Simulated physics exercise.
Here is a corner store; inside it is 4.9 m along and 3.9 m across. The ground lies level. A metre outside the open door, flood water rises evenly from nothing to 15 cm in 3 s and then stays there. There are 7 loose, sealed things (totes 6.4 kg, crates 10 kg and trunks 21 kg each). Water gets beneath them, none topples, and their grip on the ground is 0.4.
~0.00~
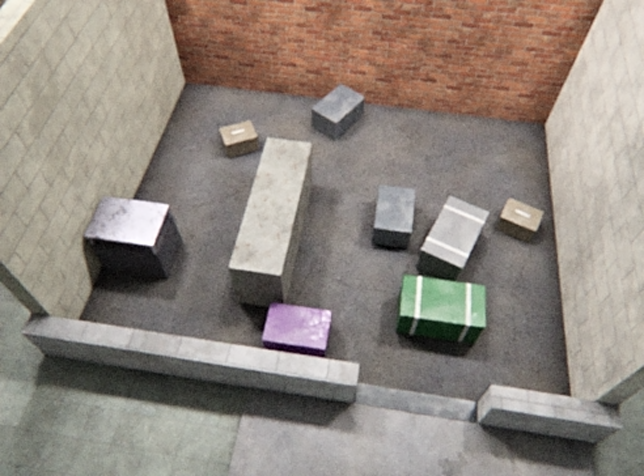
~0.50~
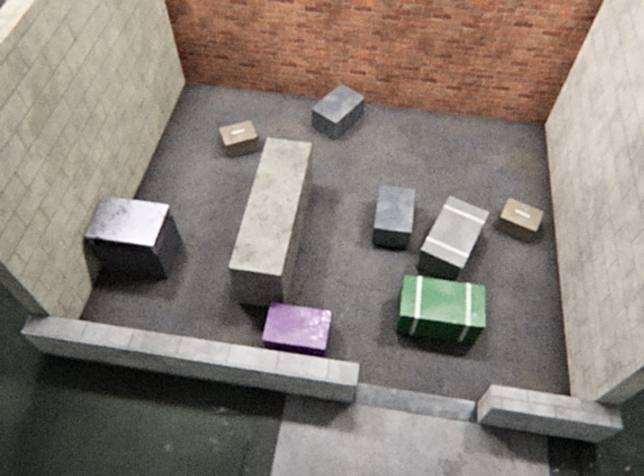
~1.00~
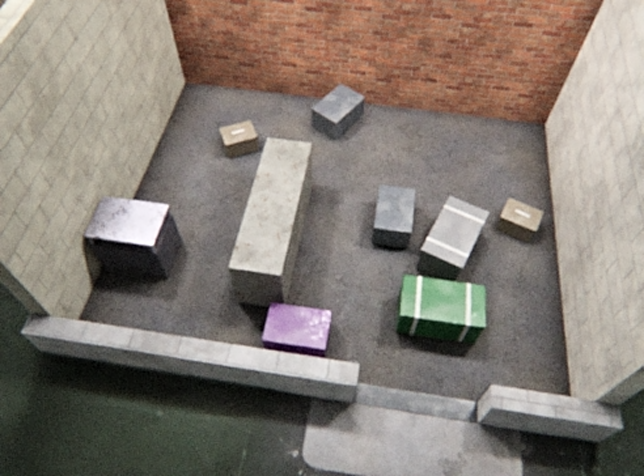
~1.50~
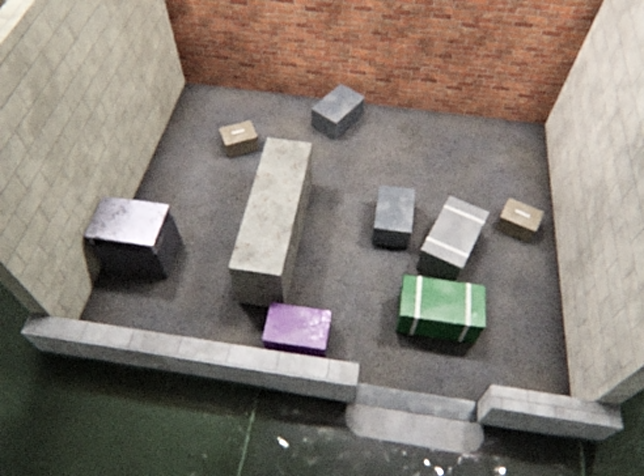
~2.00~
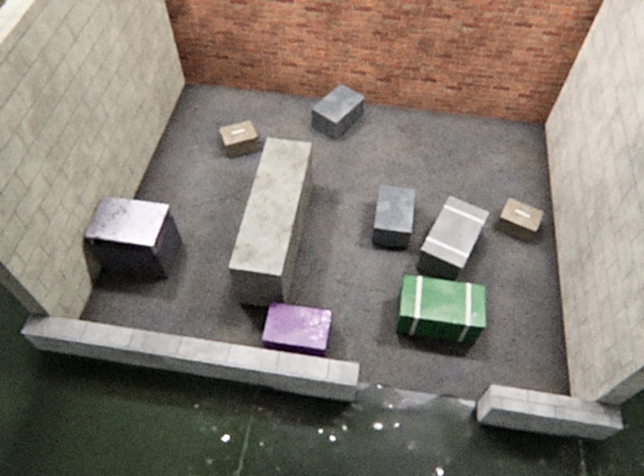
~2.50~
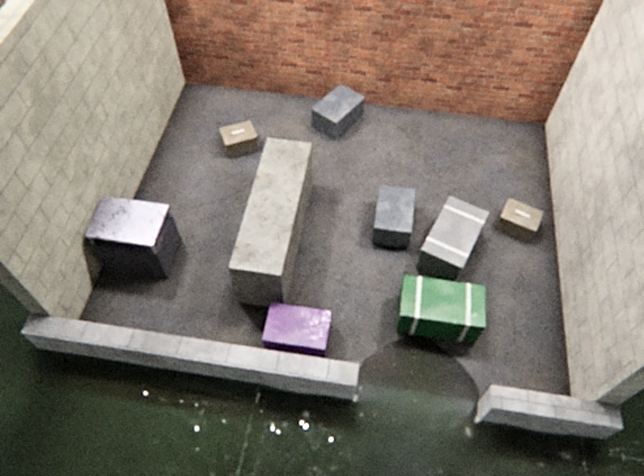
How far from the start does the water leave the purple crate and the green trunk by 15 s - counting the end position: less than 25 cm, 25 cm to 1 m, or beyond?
The purple crate holds its place; the green trunk travels far.
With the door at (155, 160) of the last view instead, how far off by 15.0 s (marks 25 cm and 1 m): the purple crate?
In that case the purple crate is nudged along.
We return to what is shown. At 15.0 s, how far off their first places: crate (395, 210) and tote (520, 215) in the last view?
In turn: 300 cm, 150 cm.
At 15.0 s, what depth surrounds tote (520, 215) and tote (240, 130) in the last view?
Roughly 8 and 6 cm.
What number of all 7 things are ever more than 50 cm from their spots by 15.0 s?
That makes 6.
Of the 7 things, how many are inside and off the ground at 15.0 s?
At that moment 6.
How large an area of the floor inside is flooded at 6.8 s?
Some 11.0 m2.
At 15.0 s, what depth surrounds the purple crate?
Roughly 3 cm.
After 3.5 s the purple crate is near (297, 325), 0.0 m from its start, aground; the green trunk is near (445, 283), 0.2 m from its start, aground; 0 afloat.
After 6.8 s the purple crate is near (297, 325), 0.0 m from its start, aground; the green trunk is near (447, 276), 0.3 m from its start, aground; 0 afloat.
After 11.0 s the purple crate is near (294, 333), 0.1 m from its start, aground; the green trunk is near (474, 184), 1.5 m from its start, afloat; 4 afloat.
After 15.0 s the purple crate is near (294, 333), 0.1 m from its start, aground; the green trunk is near (386, 105), 2.7 m from its start, afloat; 6 afloat.
